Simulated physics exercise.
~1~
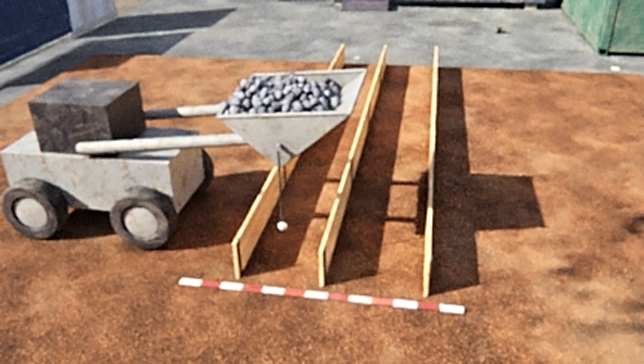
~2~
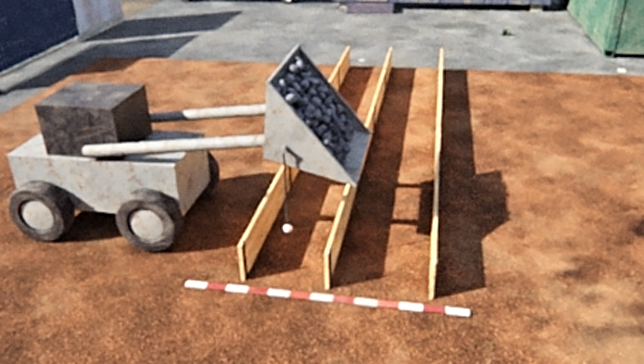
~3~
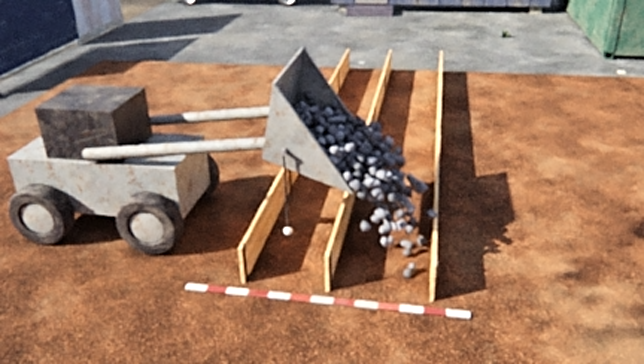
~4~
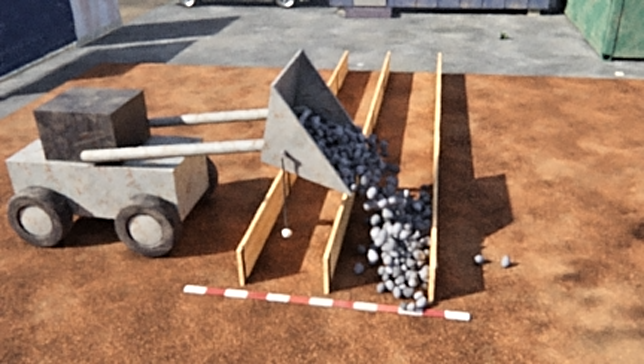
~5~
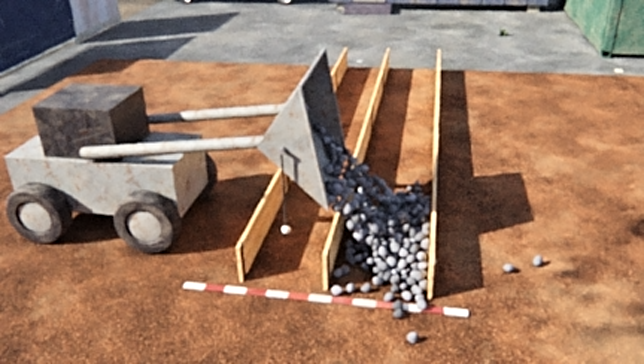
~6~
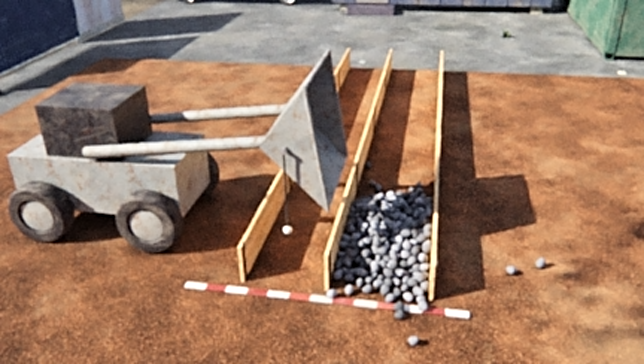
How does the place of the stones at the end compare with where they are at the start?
At the start the stones are heaped in the loader's raised bucket. At the end they lie lower and farther right, nearly all in a heap on the ground between the middle and right boards.
At first, a small grey loader on brown ground holds a raised bucket heaped with rounded grey stones beside three upright wooden boards. The bucket tips forward to the right, and the stones bunch toward its lower edge. They begin spilling over the middle board into the far bay, and the stream thickens while the bucket holds its tilt. A few stray stones land beyond the right board. The bucket then tips more steeply and empties. It stays tilted above a heap between the middle and right boards, with a few stones scattered outside and the near bay empty.
